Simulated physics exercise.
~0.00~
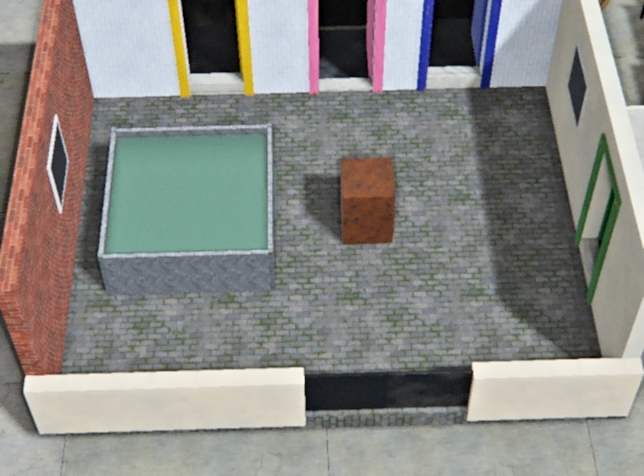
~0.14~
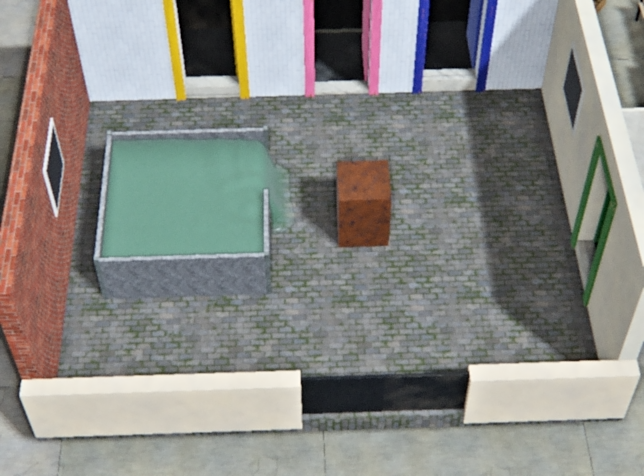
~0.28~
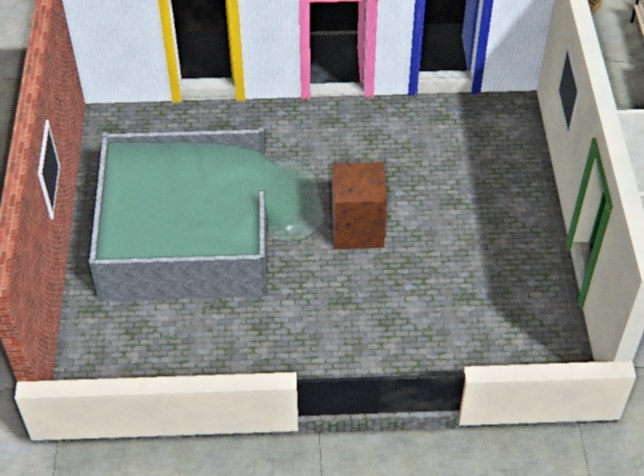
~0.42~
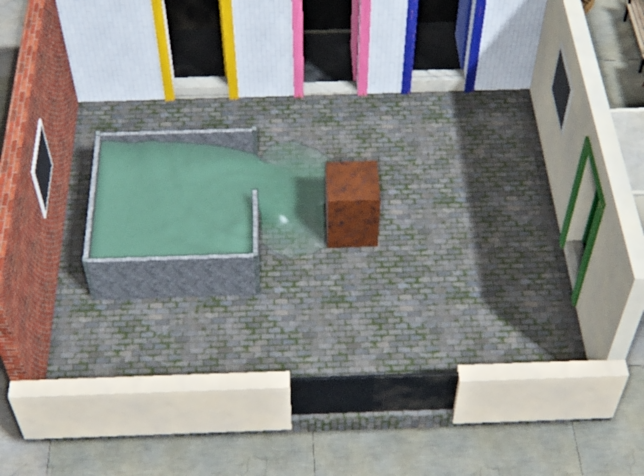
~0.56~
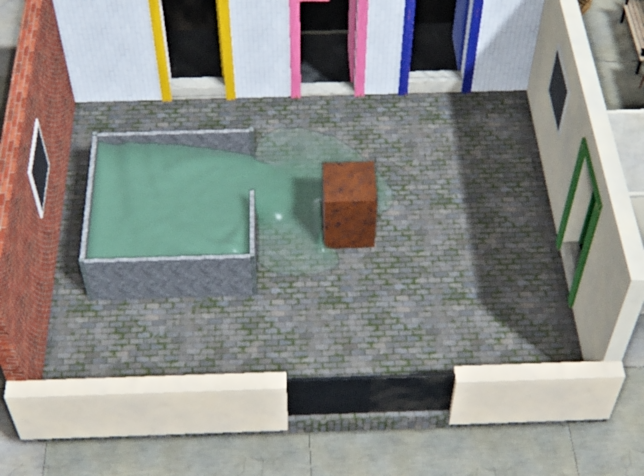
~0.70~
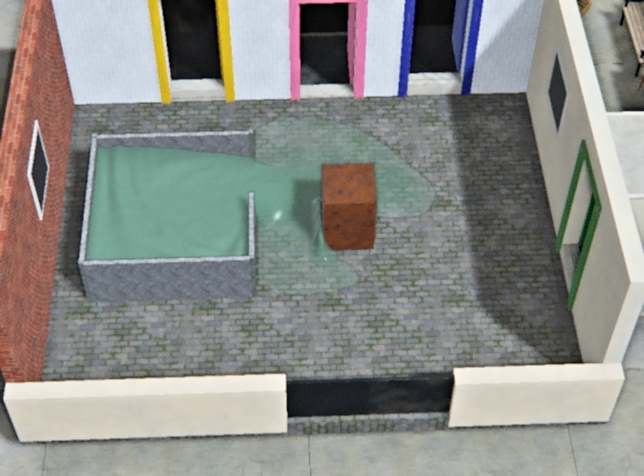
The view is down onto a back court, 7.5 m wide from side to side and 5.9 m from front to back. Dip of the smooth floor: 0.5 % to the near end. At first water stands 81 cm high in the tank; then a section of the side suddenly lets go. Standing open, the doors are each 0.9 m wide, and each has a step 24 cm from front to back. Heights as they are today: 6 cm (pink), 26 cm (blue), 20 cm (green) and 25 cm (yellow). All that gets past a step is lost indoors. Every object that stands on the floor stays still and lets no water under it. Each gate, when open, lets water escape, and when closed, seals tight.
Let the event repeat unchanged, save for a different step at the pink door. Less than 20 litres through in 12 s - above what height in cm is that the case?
Above about 13 cm.
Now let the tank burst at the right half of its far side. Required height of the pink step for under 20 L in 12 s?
A minimum of about 19 cm.
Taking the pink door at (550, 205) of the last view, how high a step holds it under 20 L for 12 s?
Around 22 cm would do it.
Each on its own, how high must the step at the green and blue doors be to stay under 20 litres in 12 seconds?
You'd want some 9.0 cm at green and some 22 cm at blue.
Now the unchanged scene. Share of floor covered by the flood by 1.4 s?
I'd say near 40 percent.
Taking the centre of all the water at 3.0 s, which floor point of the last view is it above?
I'd say around (300, 214).
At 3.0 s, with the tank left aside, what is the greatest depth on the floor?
Up to some 42 centimetres, I'd say.
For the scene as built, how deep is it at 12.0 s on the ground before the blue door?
Lab note: Depth approx. 8.5 cm.
After 1.4 s water covers 40 % of the floor, deepest (47 cm) near (263, 196); 5 cm at the pink door, 0 litres in over its 6 cm step.
After 3.0 s water covers 55 % of the floor, deepest (42 cm) near (467, 99); 6 cm at the pink door, 53 litres in over its 6 cm step.
After 12.0 s water covers 100 % of the floor, deepest (20 cm) near (38, 416); 8 cm at the pink door, 160 litres in over its 6 cm step.
At the pink door as built, the water arrived by 1.0 s and peaked near 13 cm at 5.2 s.
Run again over the same 12 s with other heights there, 42 litres in over 10.5 cm, 13 litres over 14 cm. The limit of 20 litres is kept from about 13 cm up.
